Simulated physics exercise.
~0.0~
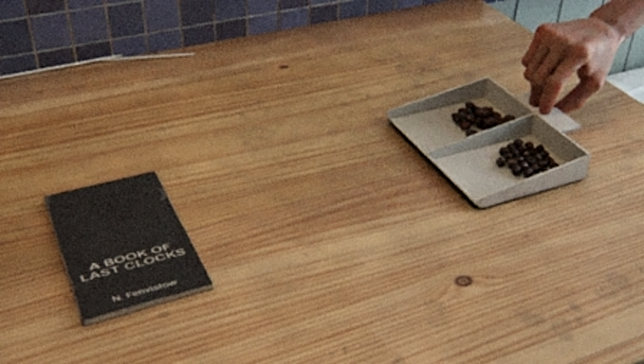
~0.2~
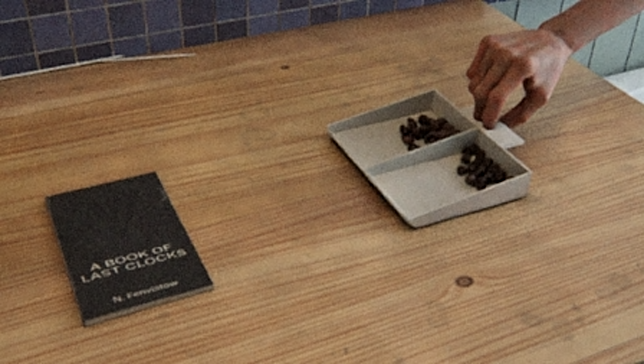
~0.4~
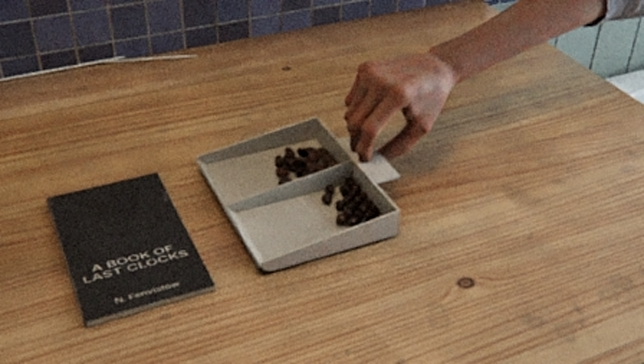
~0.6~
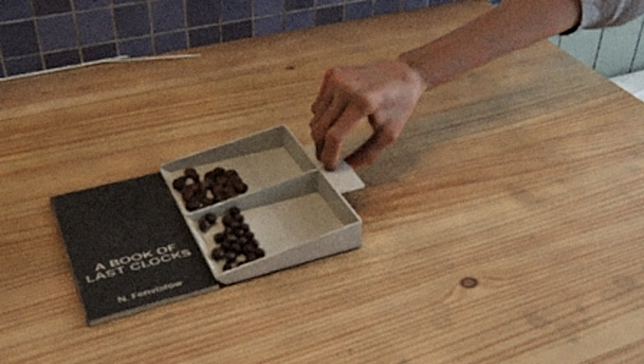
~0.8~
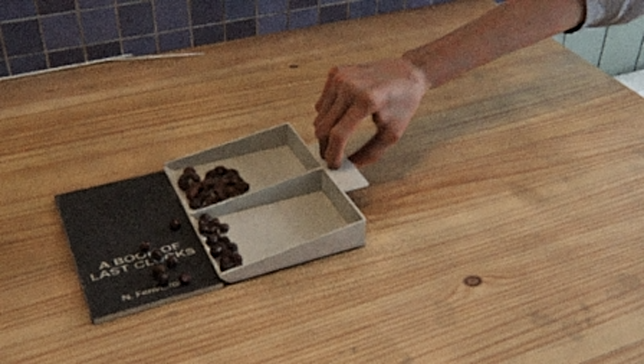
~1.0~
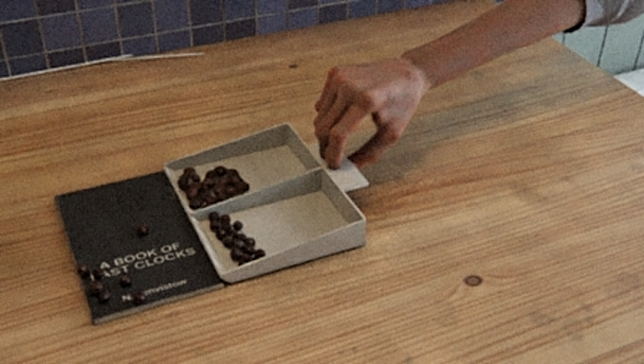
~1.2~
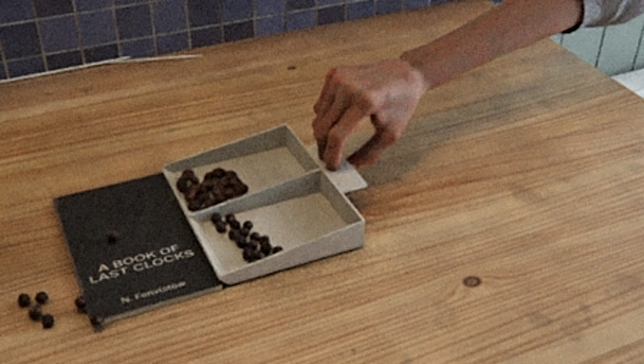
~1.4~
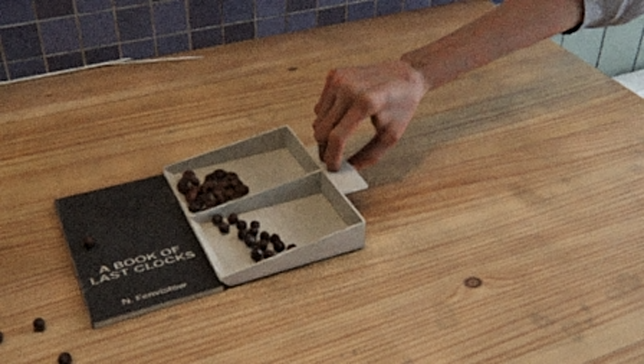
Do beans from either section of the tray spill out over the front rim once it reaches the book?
Yes, some beans from the nearer section go over the front rim and roll across the book, though most of them stay in. The beans in the farther section all remain inside the tray.
